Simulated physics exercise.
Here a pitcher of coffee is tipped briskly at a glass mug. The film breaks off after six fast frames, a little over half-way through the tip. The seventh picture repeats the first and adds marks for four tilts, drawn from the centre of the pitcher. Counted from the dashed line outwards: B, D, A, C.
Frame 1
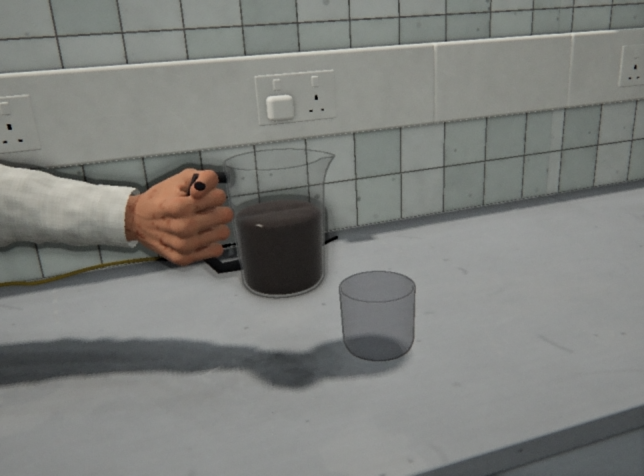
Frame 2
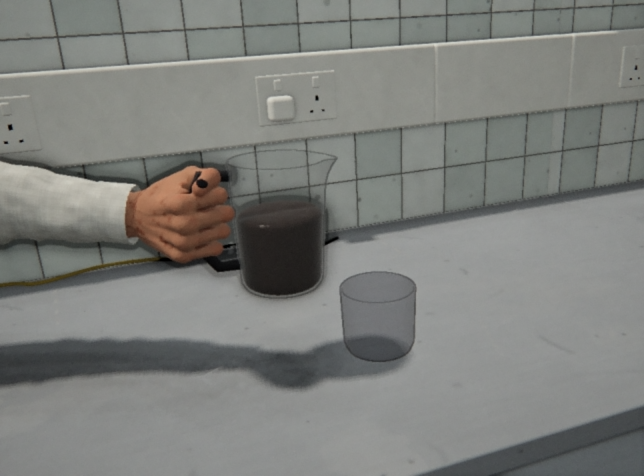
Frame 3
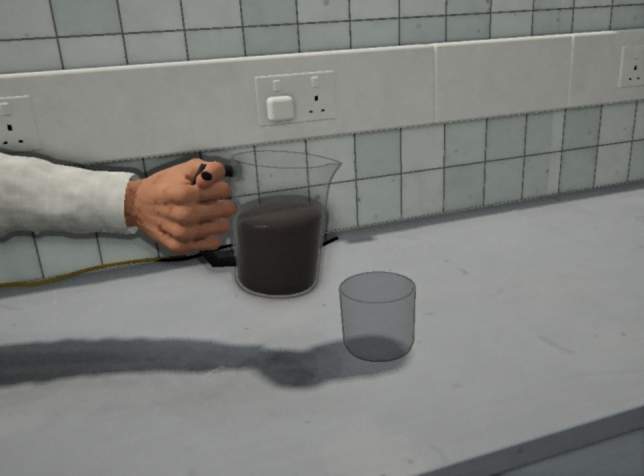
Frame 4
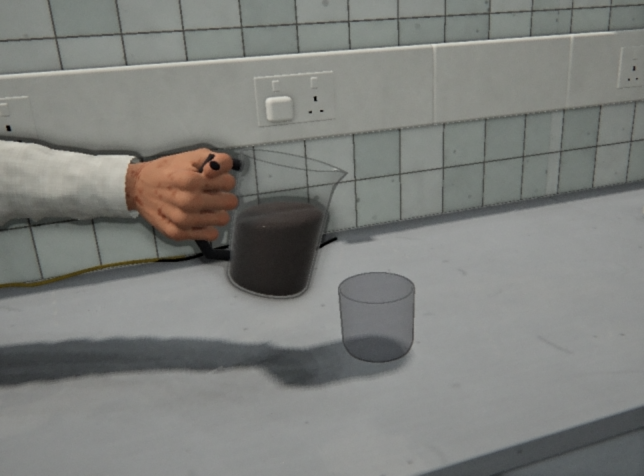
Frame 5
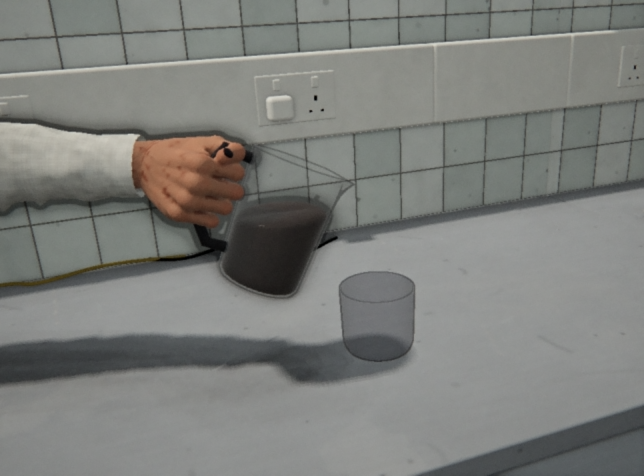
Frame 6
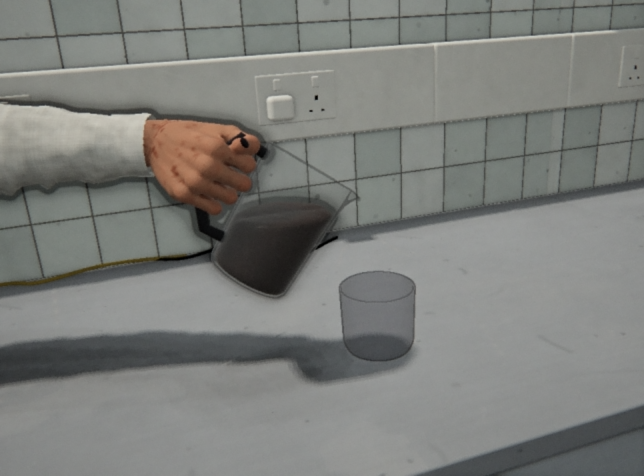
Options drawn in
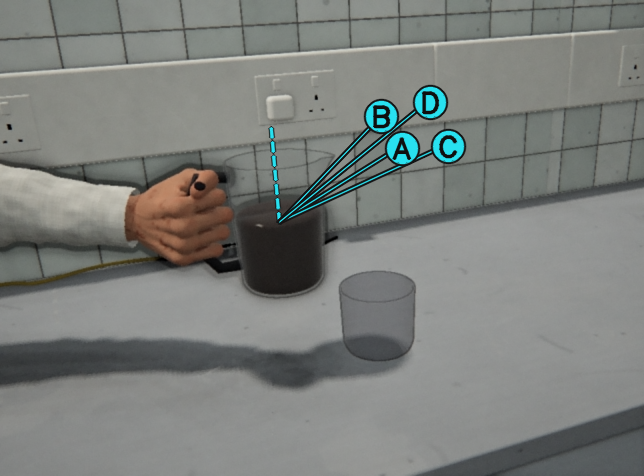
To begin with, a hand in a white sleeve holds an upright glass pitcher of coffee by its handle on a grey counter, left of an empty glass mug. The hand then rises and turns, tilting the pitcher steadily rightward until it leans noticeably, with all the coffee still inside.
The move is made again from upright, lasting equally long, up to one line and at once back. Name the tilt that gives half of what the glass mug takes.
Take C.
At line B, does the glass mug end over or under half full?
Under.
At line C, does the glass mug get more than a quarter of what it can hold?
Yes, it does.
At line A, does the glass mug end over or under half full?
Under half.
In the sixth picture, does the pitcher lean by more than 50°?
No.
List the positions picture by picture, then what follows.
Upright, lip at (332, 154); rim of the glass mug round (377, 285); nothing has left yet, in the first frame.
Upright, lip at (335, 157); nothing has left yet, in the second frame.
Tipped about 7°, lip at (339, 162); nothing has left yet, in the third frame.
Tipped about 15°, lip at (345, 171); nothing has left yet, in the fourth frame.
Tipped about 25°, lip at (352, 182); nothing has left yet, in the fifth frame.
Tipped about 36°, lip at (357, 196); nothing has left yet, in the sixth frame.
On the marked copy, A at (386, 155); B at (369, 128); C at (432, 151); D at (415, 111).
For line A, the glass mug ends with about 32 % of what it can hold.
For line B, the glass mug ends with about 4 % of what it can hold.
For line C, the glass mug ends with about 52 % of what it can hold.
For line D, the glass mug ends with about 15 % of what it can hold.
